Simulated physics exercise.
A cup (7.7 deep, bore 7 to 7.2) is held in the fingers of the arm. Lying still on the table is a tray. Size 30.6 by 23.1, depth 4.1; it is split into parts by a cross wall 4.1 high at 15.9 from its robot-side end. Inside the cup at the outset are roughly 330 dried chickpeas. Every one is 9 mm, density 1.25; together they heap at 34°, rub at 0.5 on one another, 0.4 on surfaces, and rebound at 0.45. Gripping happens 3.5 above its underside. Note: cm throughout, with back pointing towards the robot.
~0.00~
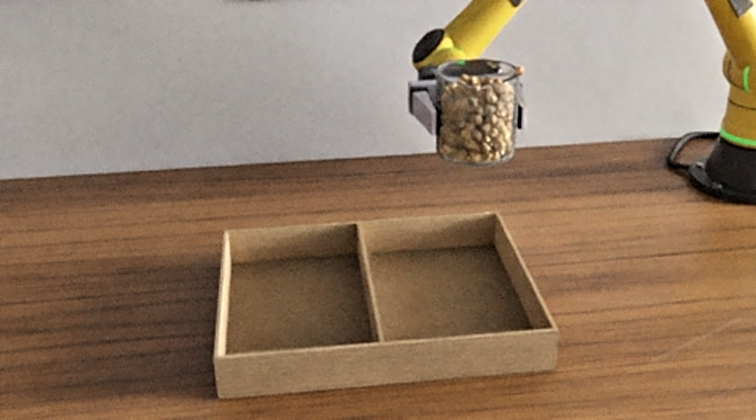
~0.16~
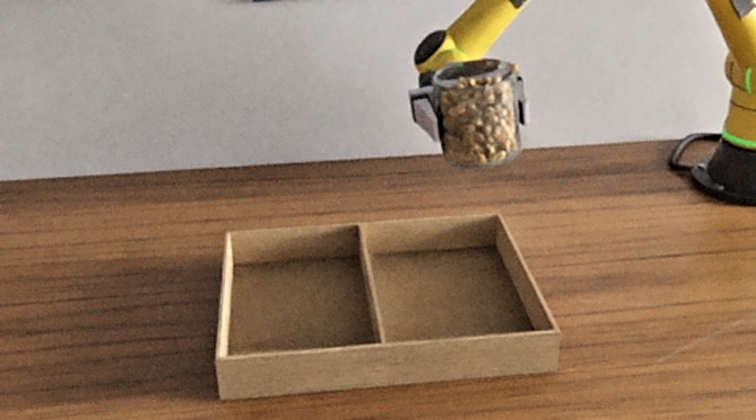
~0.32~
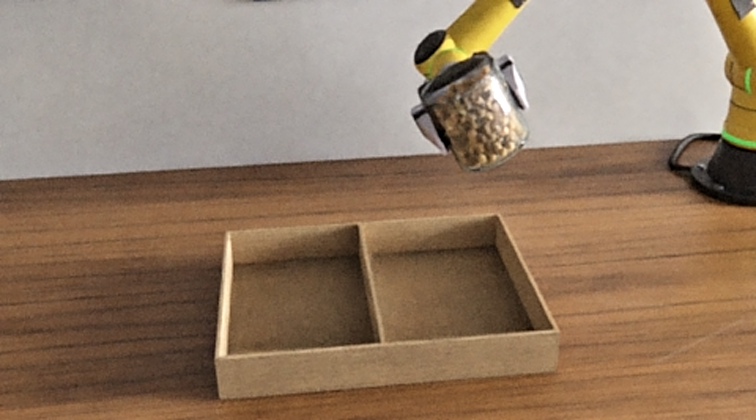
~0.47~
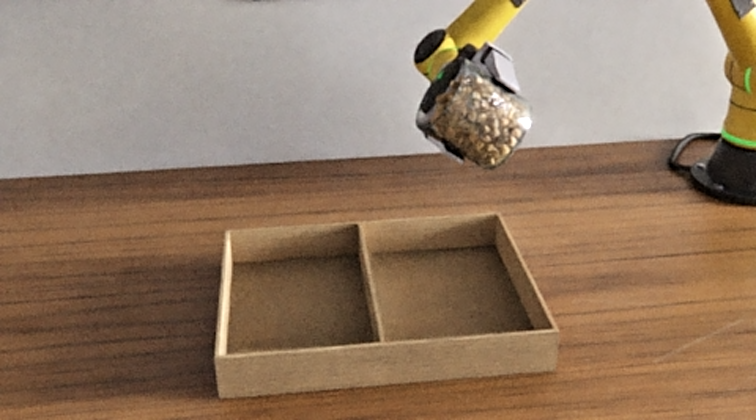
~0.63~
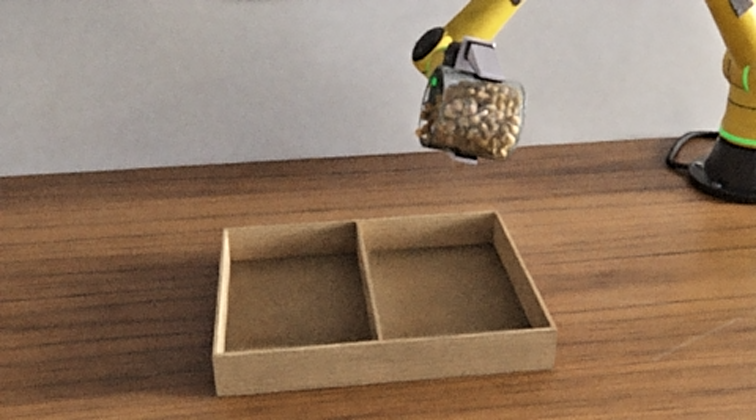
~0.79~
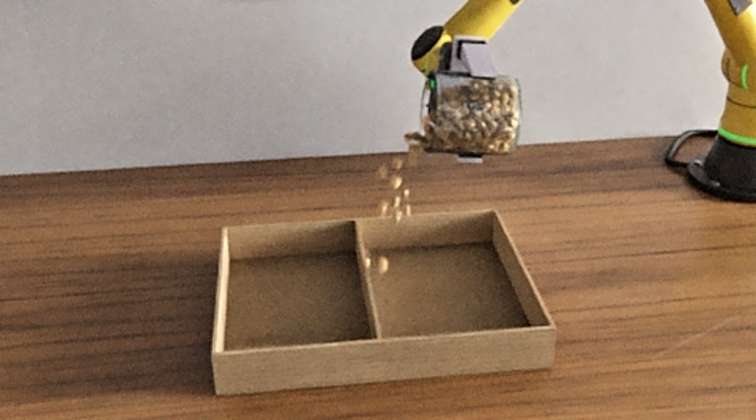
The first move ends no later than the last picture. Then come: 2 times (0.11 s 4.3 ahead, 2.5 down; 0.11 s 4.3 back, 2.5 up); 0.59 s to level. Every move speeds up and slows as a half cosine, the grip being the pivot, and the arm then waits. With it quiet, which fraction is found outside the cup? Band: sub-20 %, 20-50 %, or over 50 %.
Band: Over 50 %.
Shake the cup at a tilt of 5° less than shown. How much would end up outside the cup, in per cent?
In that case roughly 55 per cent.
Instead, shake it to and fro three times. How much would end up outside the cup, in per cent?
70 per cent or so.
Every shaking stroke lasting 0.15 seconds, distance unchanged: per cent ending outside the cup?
55 %.
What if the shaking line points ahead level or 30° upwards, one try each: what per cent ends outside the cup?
You'd get some 90 per cent with the first setting and some 100 per cent with the second.
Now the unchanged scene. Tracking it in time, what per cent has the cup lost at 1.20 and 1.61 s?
50, then 60.
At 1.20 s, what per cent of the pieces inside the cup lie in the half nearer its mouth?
That share comes to roughly 75 percent.
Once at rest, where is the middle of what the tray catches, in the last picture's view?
Approximately (307, 308) in pixels.
After 1.20 s, tilted 83° forward, highest piece 22 above the table; 168 in the cup, 104 in the far-side part, 33 in the robot-side part, 27 in flight or on a rim.
After 1.61 s, tilted 23° forward, highest piece 24 above the table; 135 in the far-side part, 125 in the cup, 72 in the robot-side part.
After 2.02 s, level, highest piece 22 above the table; 135 in the far-side part, 125 in the cup, 72 in the robot-side part.
After 3.07 s, level, highest piece 22 above the table; 135 in the far-side part, 125 in the cup, 72 in the robot-side part.
At rest, 135 in the far-side part, 125 in the cup, 72 in the robot-side part. That is 62 % outside the cup.
